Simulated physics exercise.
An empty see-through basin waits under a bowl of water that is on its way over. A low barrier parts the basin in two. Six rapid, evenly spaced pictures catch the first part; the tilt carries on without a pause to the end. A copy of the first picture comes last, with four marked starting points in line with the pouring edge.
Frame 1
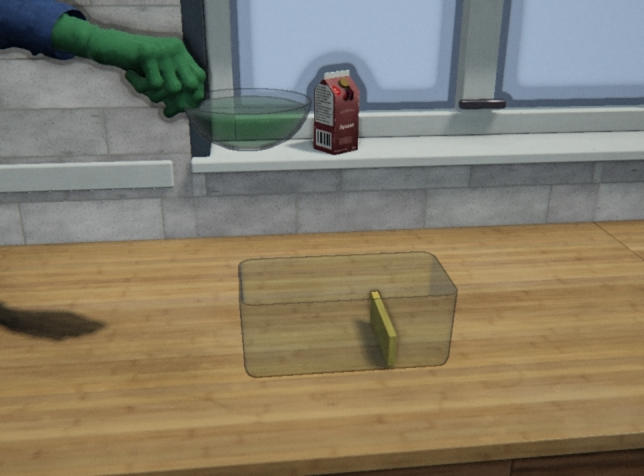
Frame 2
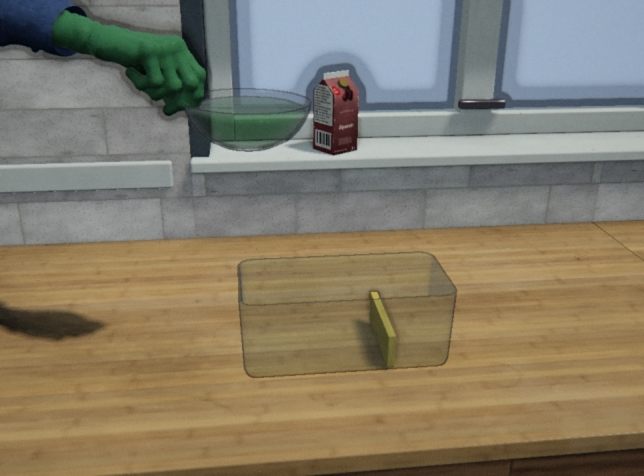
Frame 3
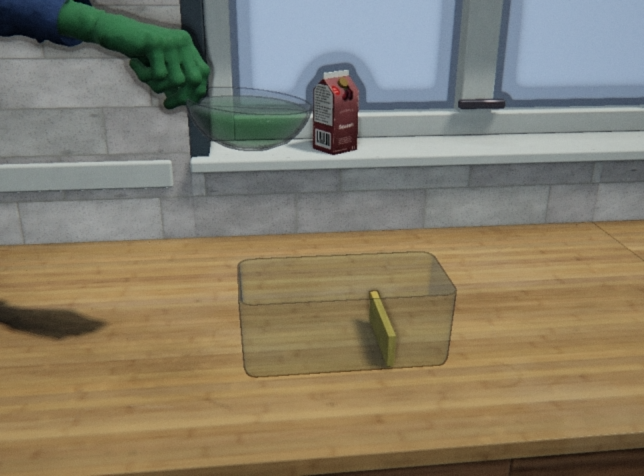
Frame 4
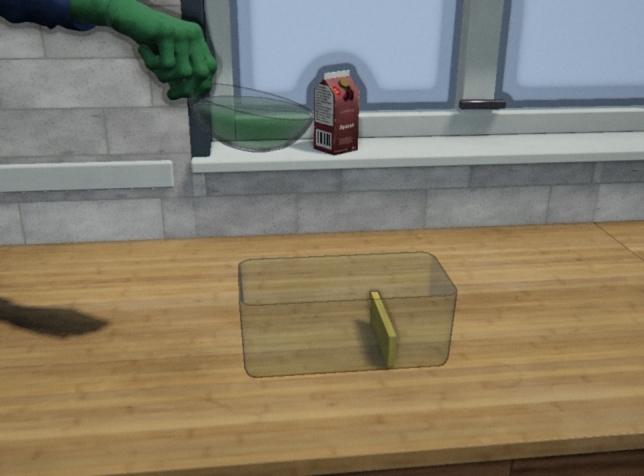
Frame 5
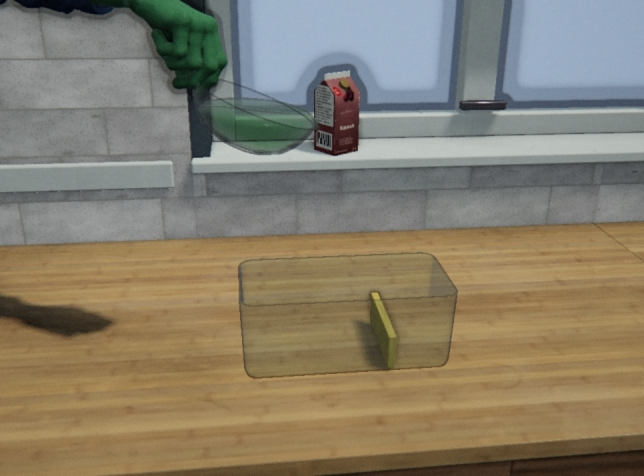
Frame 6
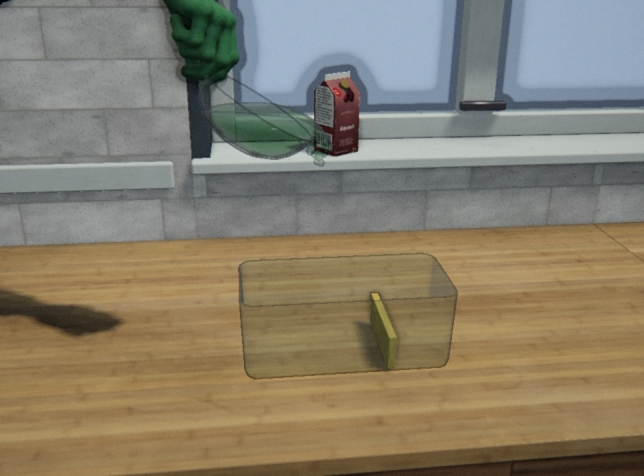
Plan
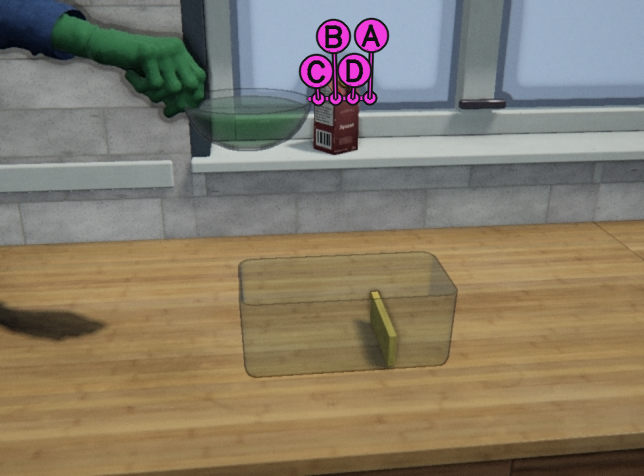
Green-gloved hand holding a clear glass bowl, then tilting it rightward until water trickles over its lip above a divided transparent basin.
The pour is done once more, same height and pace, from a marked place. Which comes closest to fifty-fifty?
It is B.
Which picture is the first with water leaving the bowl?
Picture 5.
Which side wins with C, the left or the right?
The left one.
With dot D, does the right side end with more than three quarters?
No, it does not.
On the marked copy, A at (369, 97); B at (335, 98); C at (318, 98); D at (352, 98).
For dot A, about 27 % ends left of the wall and 70 % right of it; 4 % is lost outside.
For dot B, about 49 % ends left of the wall and 48 % right of it; 3 % is lost outside.
For dot C, about 70 % ends left of the wall and 27 % right of it; 3 % is lost outside.
For dot D, about 32 % ends left of the wall and 63 % right of it; 5 % is lost outside.
